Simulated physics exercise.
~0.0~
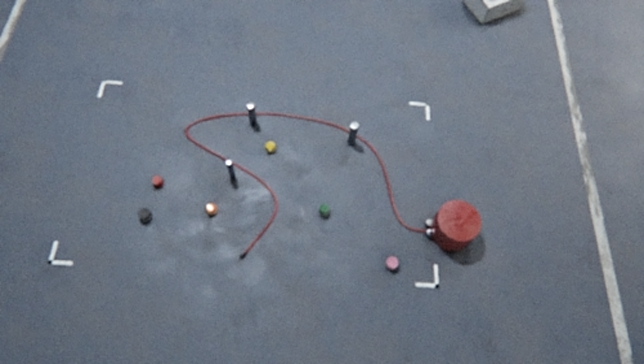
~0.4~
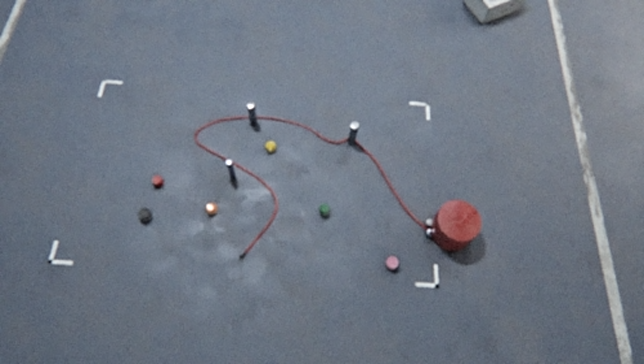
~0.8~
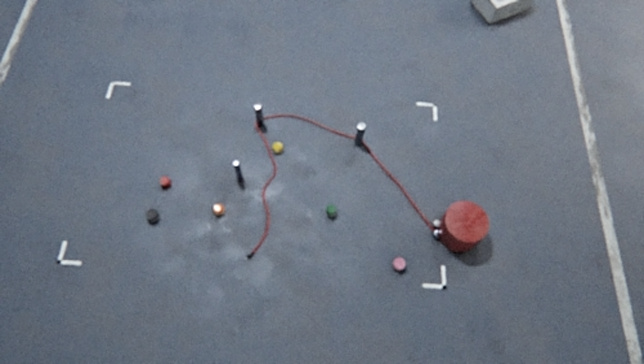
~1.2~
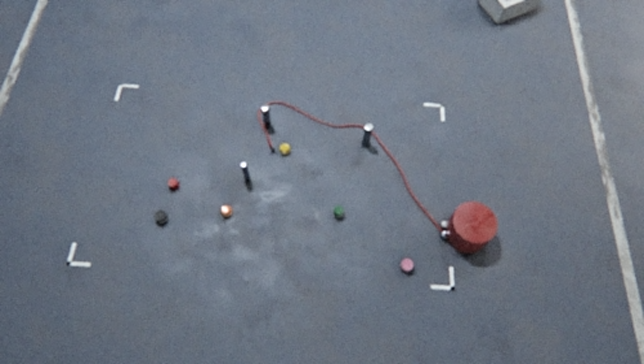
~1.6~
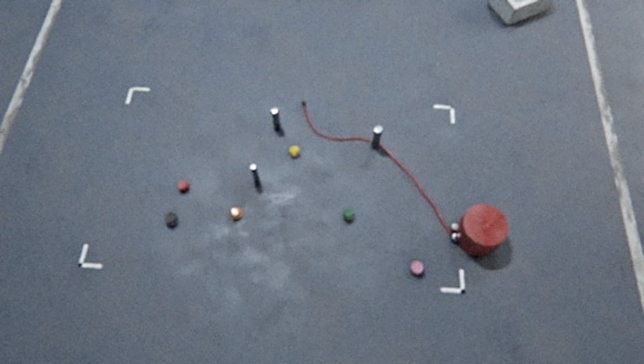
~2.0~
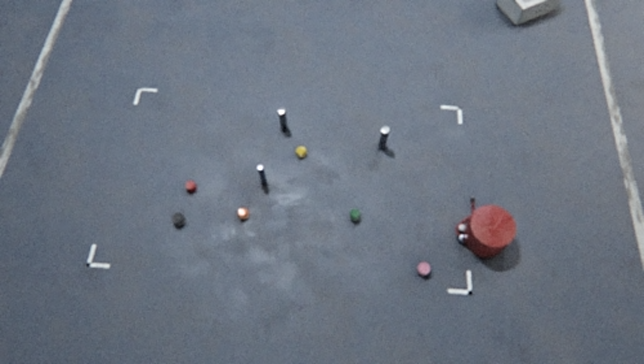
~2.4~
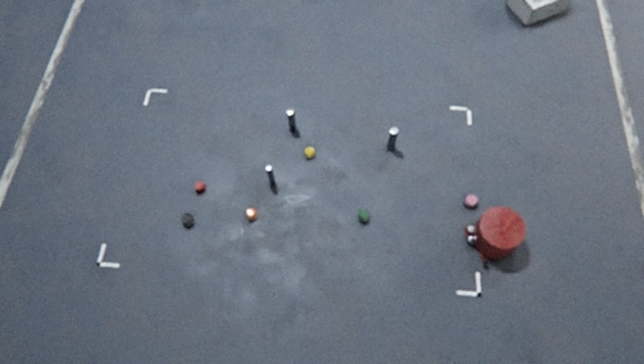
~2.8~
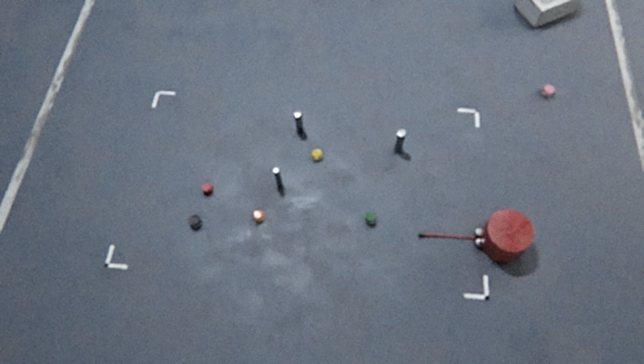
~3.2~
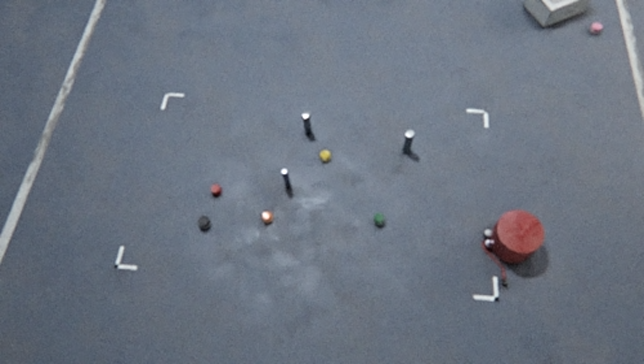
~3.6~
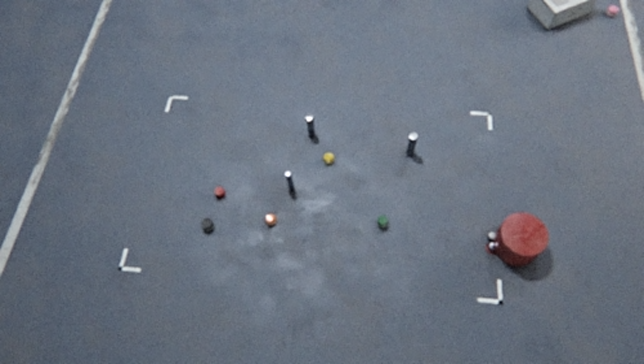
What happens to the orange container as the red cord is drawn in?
It keeps its place on the floor while the cord is reeled in.
